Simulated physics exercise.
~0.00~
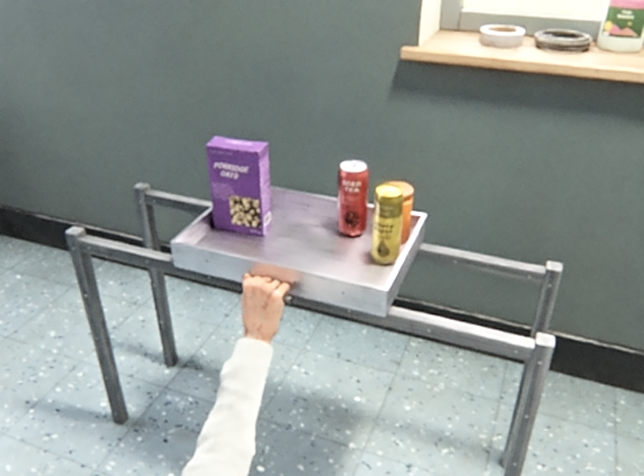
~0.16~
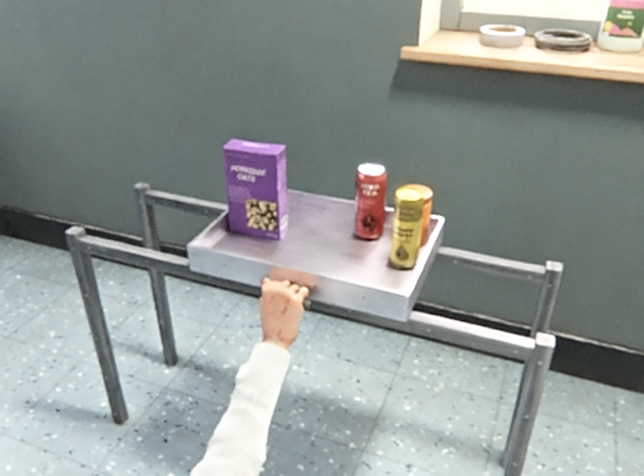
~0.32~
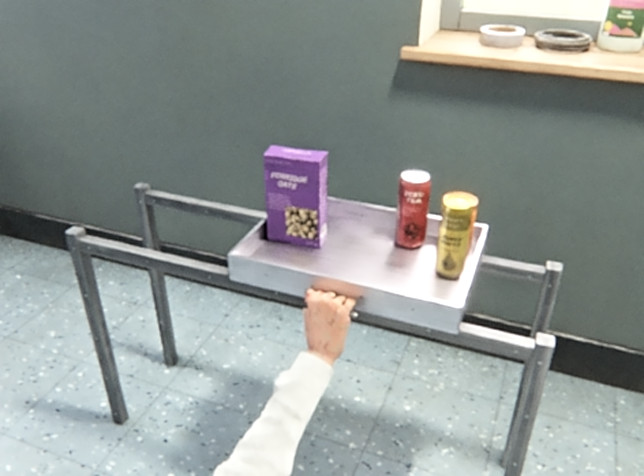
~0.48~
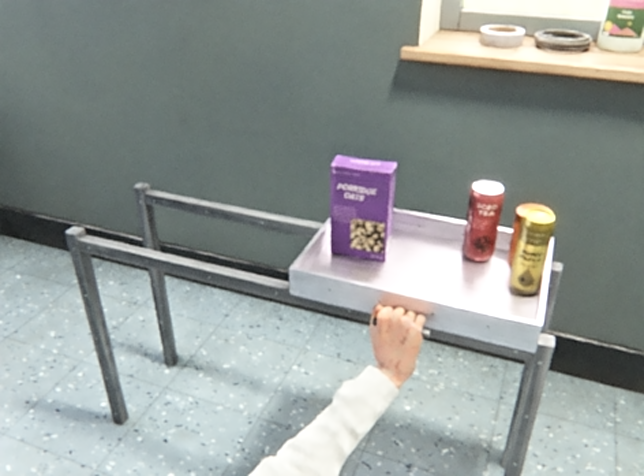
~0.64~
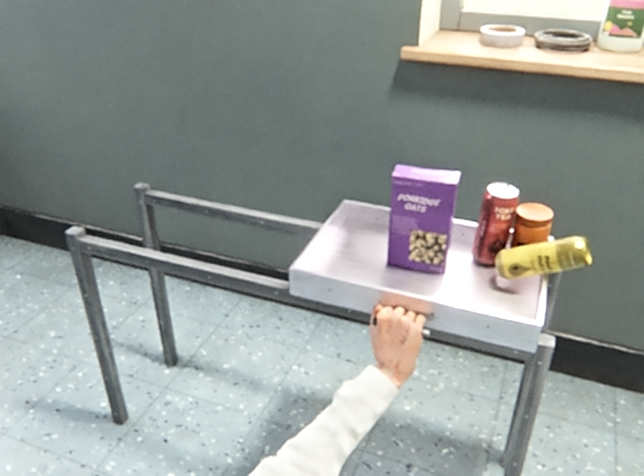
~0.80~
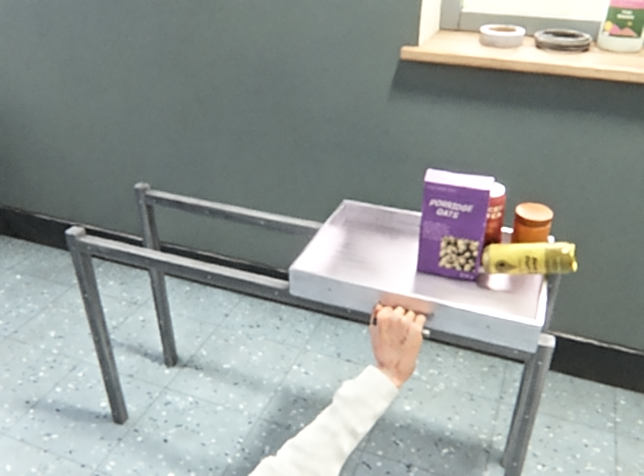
In a room with a dark wall and a speckled tiled floor, a hand grips the front of a shallow tray resting on metal rails. The tray holds a purple packet, a red can, a yellow can and an orange jar, all upright. The hand moves the tray to the right, faster as it goes, until it stops abruptly at the right end. The purple packet slides on across the tray, while the yellow can topples and the red can tilts slightly. Finally the yellow can lies on its side, with the packet upright beside the standing red can and jar.
